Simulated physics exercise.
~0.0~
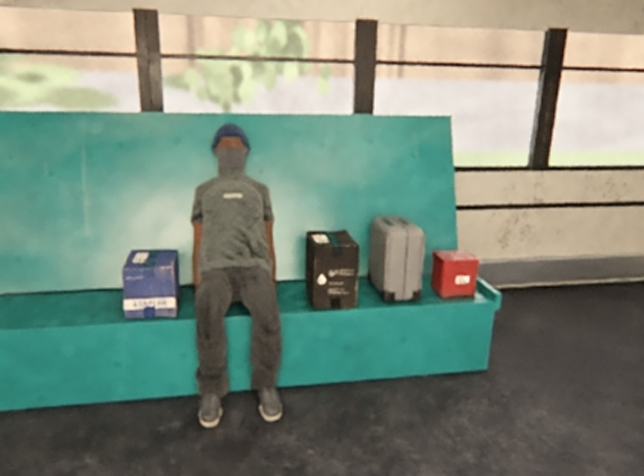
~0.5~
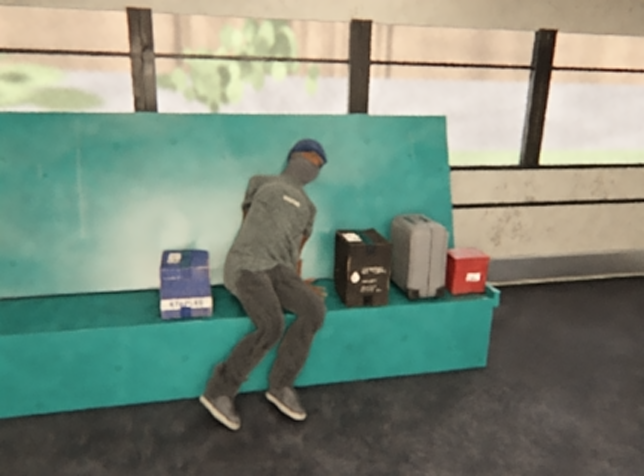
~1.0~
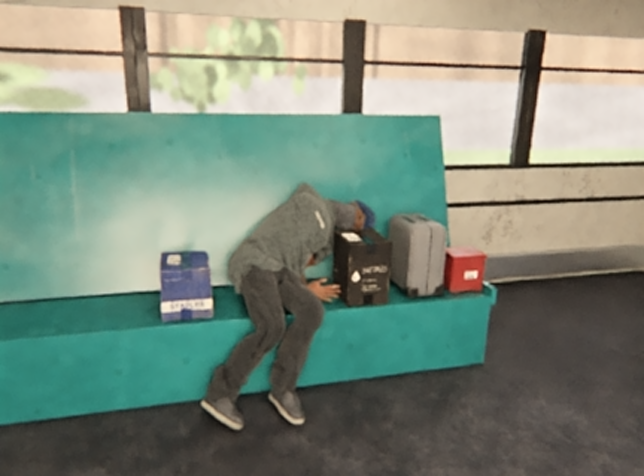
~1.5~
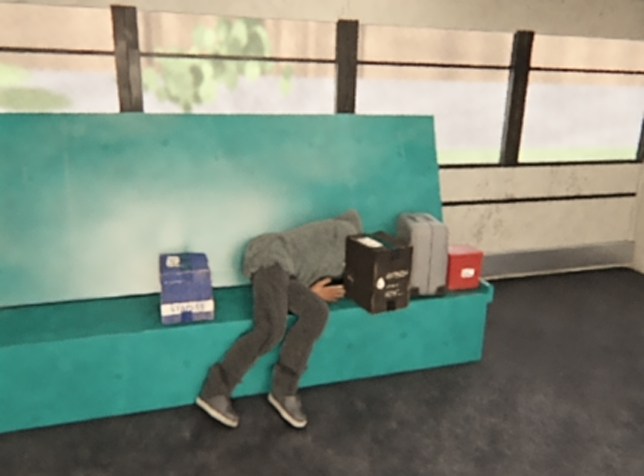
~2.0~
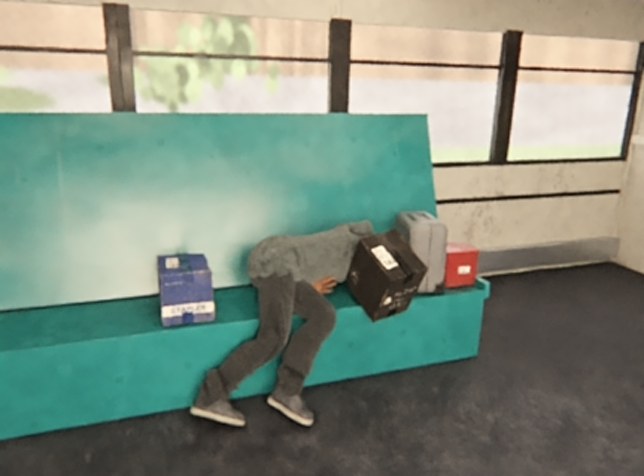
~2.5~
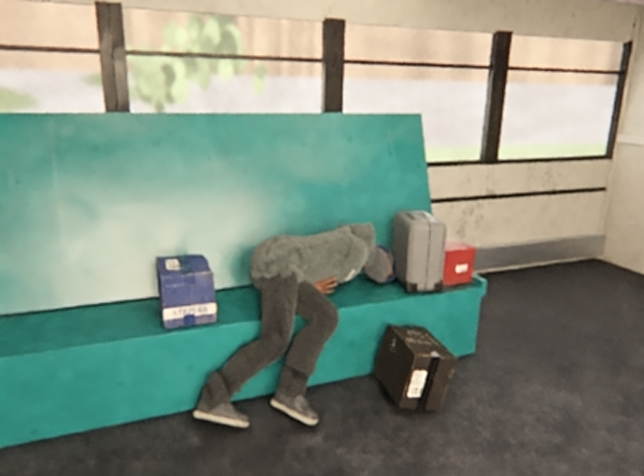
A slumping seated figure topples rightward and knocks the black box off the teal bench.
